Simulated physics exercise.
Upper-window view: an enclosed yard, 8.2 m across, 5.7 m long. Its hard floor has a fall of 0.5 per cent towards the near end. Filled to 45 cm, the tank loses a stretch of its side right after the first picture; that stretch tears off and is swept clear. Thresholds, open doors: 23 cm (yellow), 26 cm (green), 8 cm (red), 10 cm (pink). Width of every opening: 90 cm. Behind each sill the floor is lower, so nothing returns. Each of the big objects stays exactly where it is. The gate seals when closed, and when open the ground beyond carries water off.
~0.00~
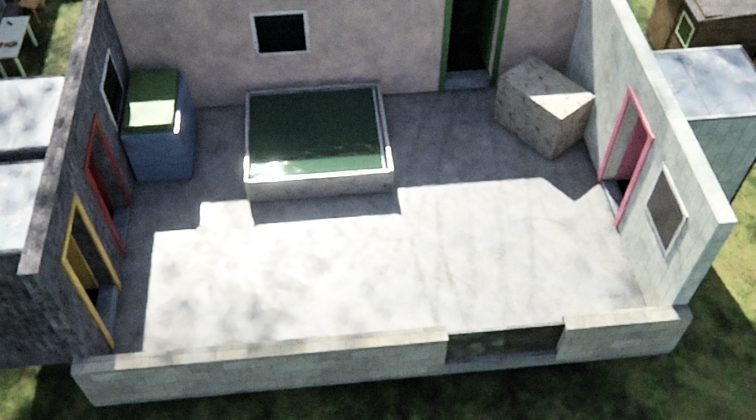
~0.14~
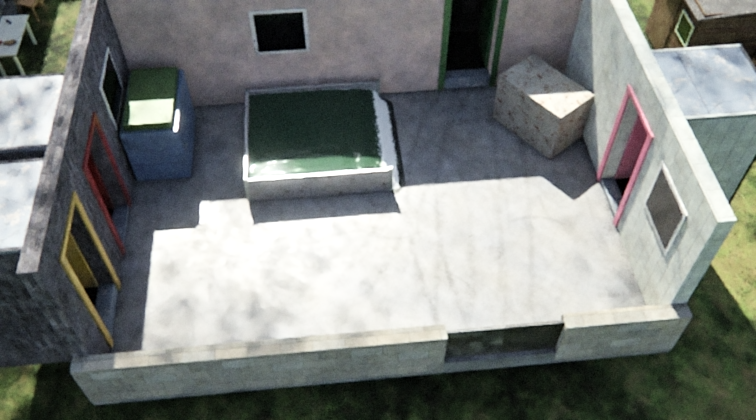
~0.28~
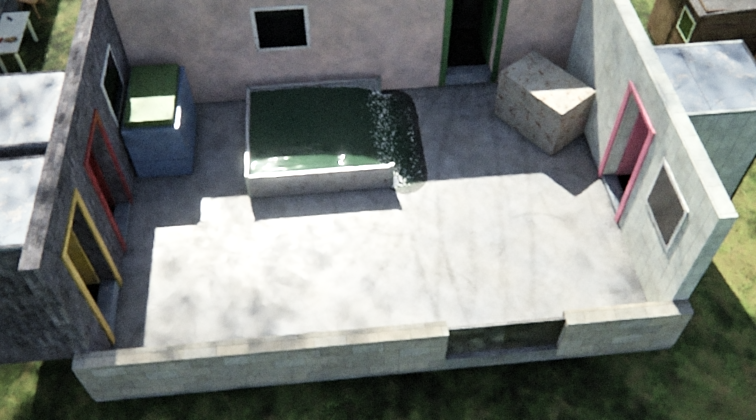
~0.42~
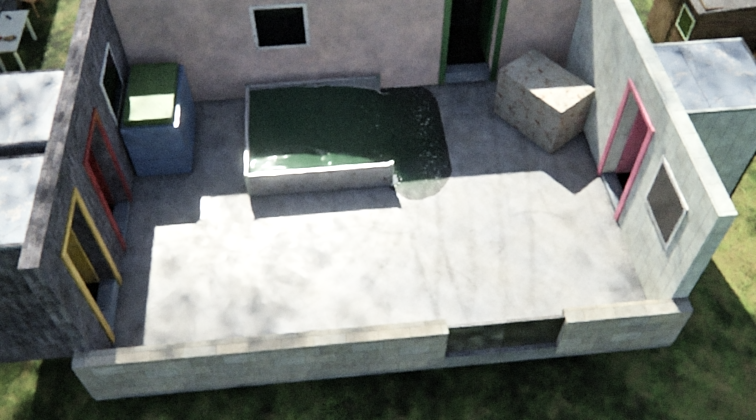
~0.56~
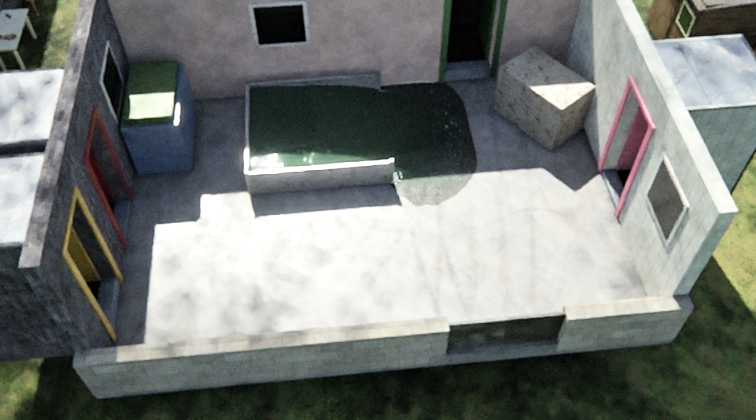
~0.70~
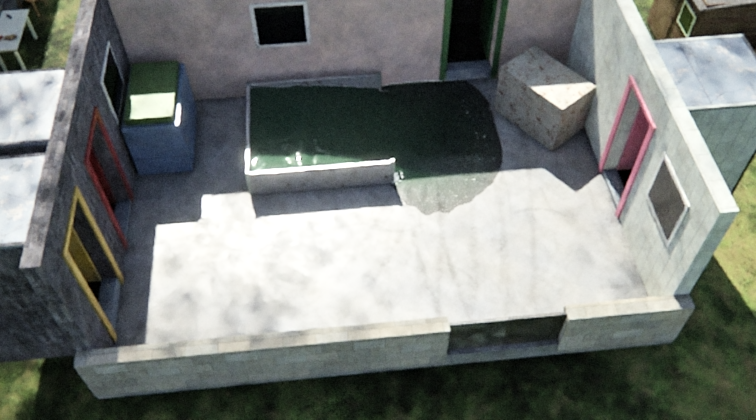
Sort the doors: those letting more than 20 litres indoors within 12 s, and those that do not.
The yellow door is among those that do not; the green door is among those that do not; the red door is among those that do not; the pink door is among those letting more in.
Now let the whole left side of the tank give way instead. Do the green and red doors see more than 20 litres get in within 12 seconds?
Lab note: Vs limit, green door inside limit; red door limit exceeded.
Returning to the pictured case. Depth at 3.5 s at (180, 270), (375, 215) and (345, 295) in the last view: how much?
Approximately 0, 0 and 0 centimetres, going through them in turn.
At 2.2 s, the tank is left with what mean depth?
About 20 cm.
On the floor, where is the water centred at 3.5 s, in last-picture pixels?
The water's centre sits at about (457, 150).
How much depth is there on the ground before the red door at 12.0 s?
About 5.5 cm deep.
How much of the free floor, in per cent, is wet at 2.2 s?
30 %.
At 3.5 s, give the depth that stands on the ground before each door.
Yellow 0 cm, green 24 cm, red 0 cm, pink 20 cm.
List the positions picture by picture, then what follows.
The first frame shows the tank at (316, 132) is whole and still, 45 cm deep.
In the second frame, the front is at (383, 101), 1.1 m from the gap at (382, 139); 0.3 m2 of floor is under water; 45 cm left at the back of the tank.
In the third frame, the front is at (409, 190), 1.3 m from the gap at (383, 136); 1.3 m2 of floor is under water; 45 cm left at the back of the tank.
In the fourth frame, water pours out at (383, 134) and has run 1.5 m, to (433, 191); typically 7 cm deep outside, 45 cm at the tank's back.
In the fifth frame, water pours out at (383, 132) and has run 1.8 m, to (438, 83); typically 6 cm deep outside, 45 cm at the tank's back.
In the sixth frame, the front is at (462, 82), 2.1 m from the gap at (384, 132); 5.1 m2 of floor is under water; 45 cm left at the back of the tank.
After 1.4 s water covers 25 % of the floor and is deepest (26 cm) near (497, 119); yellow door not reached, green door 9 cm at the sill, 0 L in, red door not reached, pink door not reached.
After 2.2 s water covers 30 % of the floor and is deepest (32 cm) near (513, 78); yellow door not reached, green door 12 cm at the sill, 0 L in, red door not reached, pink door 19 cm at the sill, 6 L in.
After 3.5 s water covers 40 % of the floor and is deepest (35 cm) near (575, 120); yellow door not reached, green door 24 cm at the sill, 1 L in, red door not reached, pink door 20 cm at the sill, 55 L in.
After 7.0 s water covers 70 % of the floor and is deepest (15 cm) near (591, 327); yellow door not reached, green door 8 cm at the sill, 1 L in, red door not reached, pink door 7 cm at the sill, 89 L in.
After 12.0 s water covers 95 % of the floor and is deepest (12 cm) near (123, 371); yellow door 10 cm at the sill, 0 L in, green door 1 cm at the sill, 1 L in, red door 6 cm at the sill, 0 L in, pink door 6 cm at the sill, 90 L in.
